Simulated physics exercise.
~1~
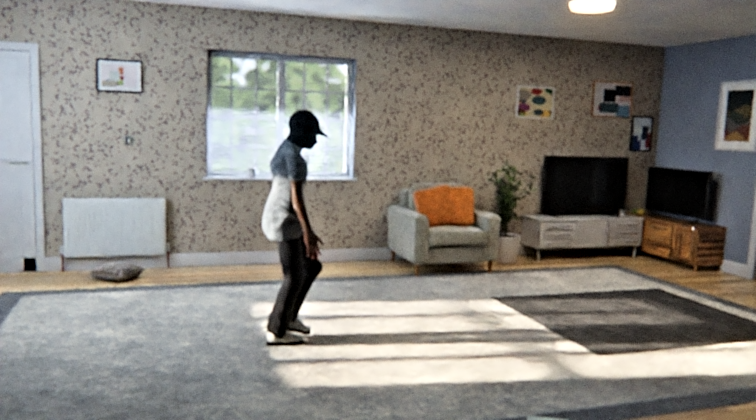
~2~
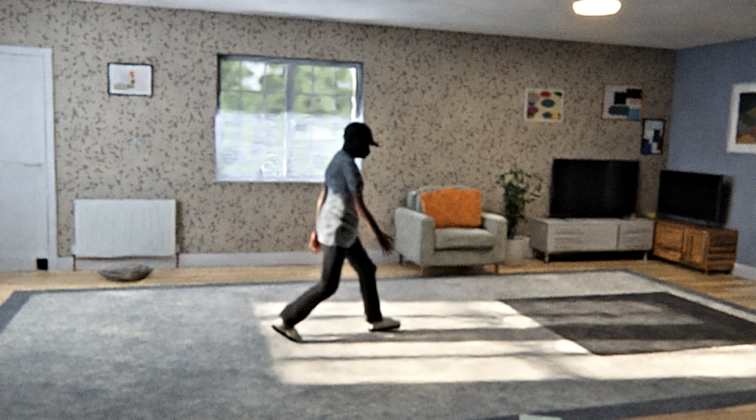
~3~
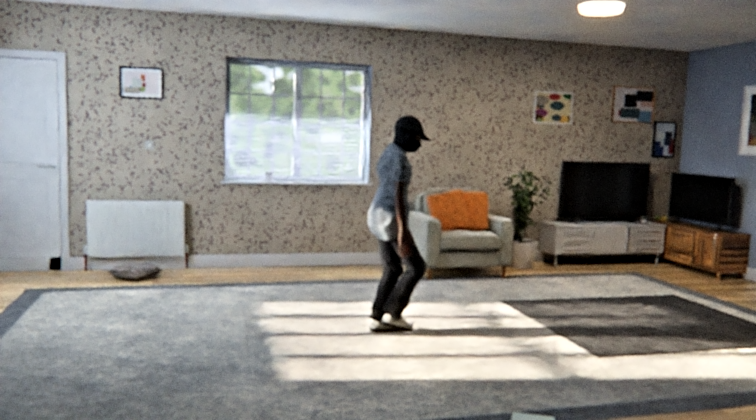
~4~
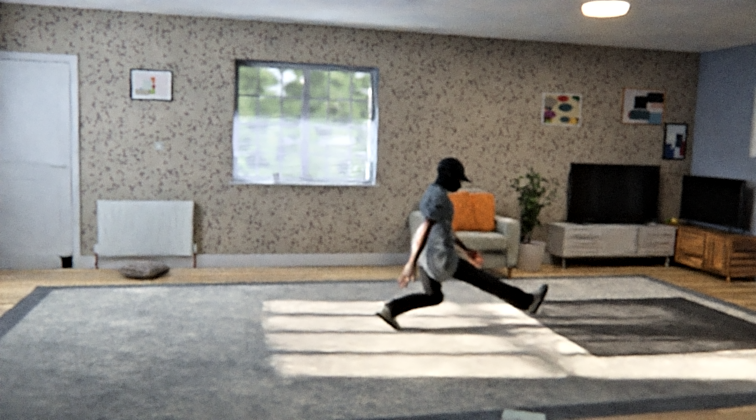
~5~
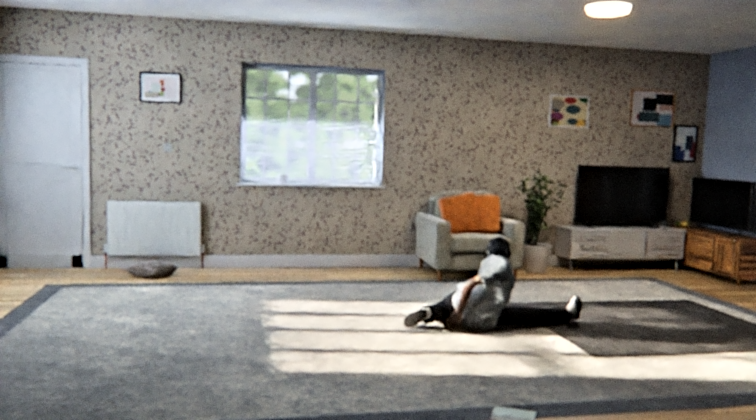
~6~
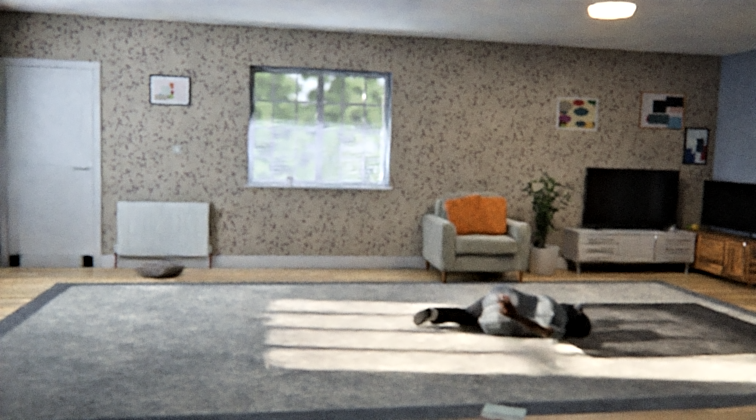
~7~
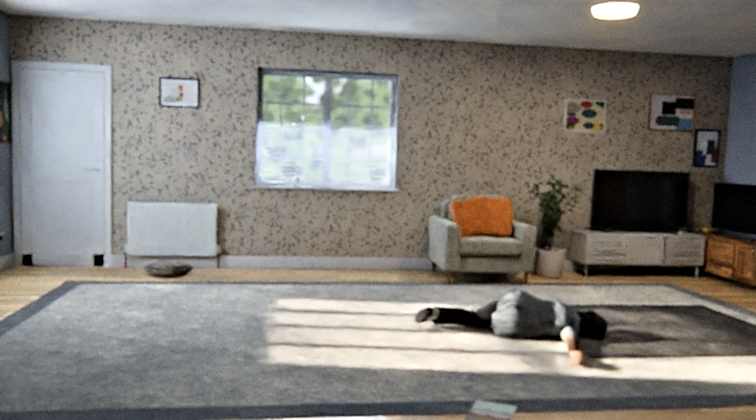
At the start, a shopper in a dark cap, grey top and dark trousers walks to the right across a large grey rug in a sunlit living room. The shopper passes the window and heads towards a black mat, in front of an armchair with an orange cushion. Suddenly the body sinks, with the front leg stretched out ahead and the other bent behind. The shopper drops to the floor with legs spread, then folds forward and down. At the end the shopper lies low on the rug, hips short of the black mat's near edge and head past it.
